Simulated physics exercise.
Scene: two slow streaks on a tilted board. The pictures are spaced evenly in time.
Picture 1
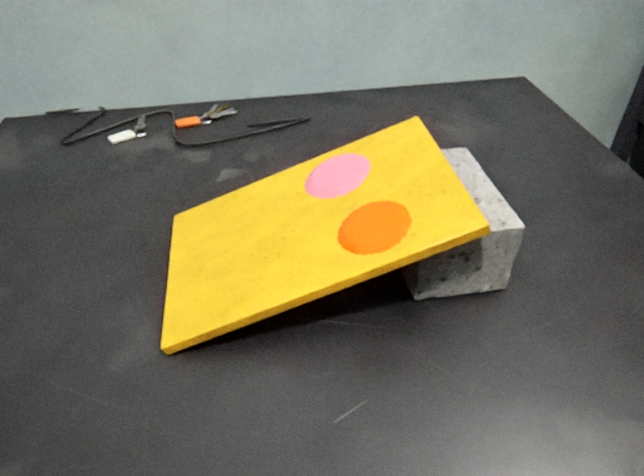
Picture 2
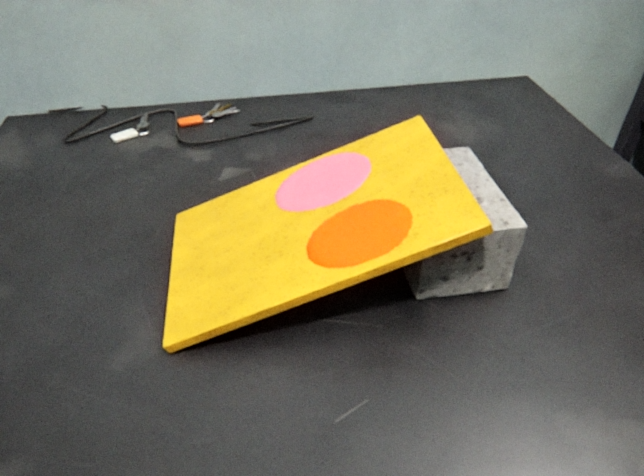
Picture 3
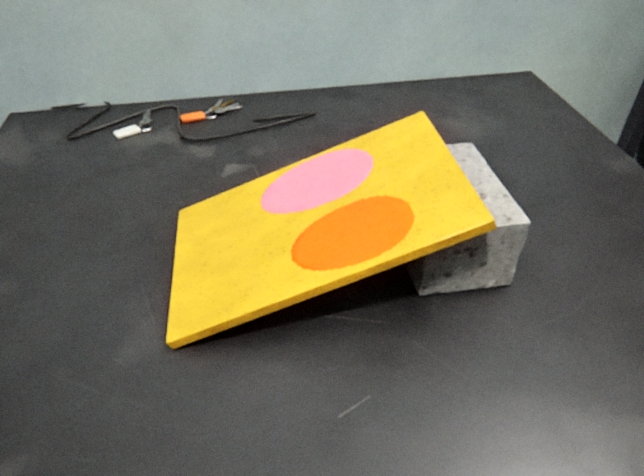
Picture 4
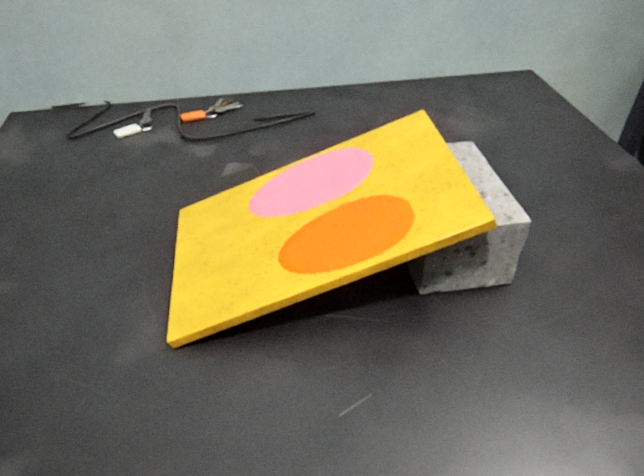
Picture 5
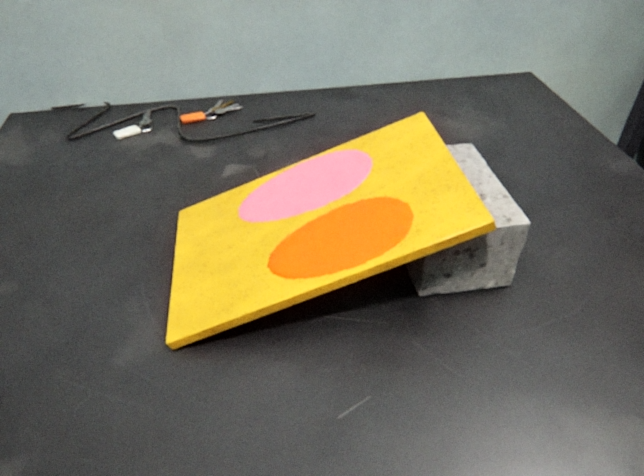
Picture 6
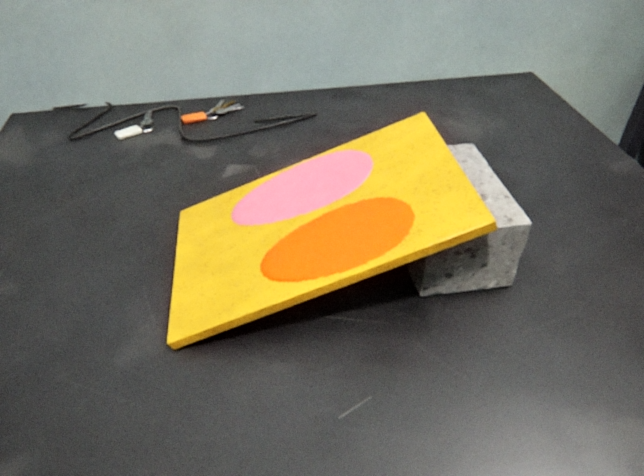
Two patches of paint, one pink and one orange, stretched slowly down a tilted yellow board propped on a gray block, spreading leftward side by side from round spots into long ovals.
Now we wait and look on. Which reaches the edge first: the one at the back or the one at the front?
The one at the back.
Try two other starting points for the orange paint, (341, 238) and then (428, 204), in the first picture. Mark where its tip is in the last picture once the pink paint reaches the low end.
Try one: About (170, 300); try two: About (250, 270).
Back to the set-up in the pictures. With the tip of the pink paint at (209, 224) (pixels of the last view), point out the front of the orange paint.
At that moment it sits close to pixel (238, 276).
Shortly, the orange paint is three quarters of the way down; the pink paint is close to the edge.
At the finish, the orange paint is close to the edge; the pink paint is at the low edge.
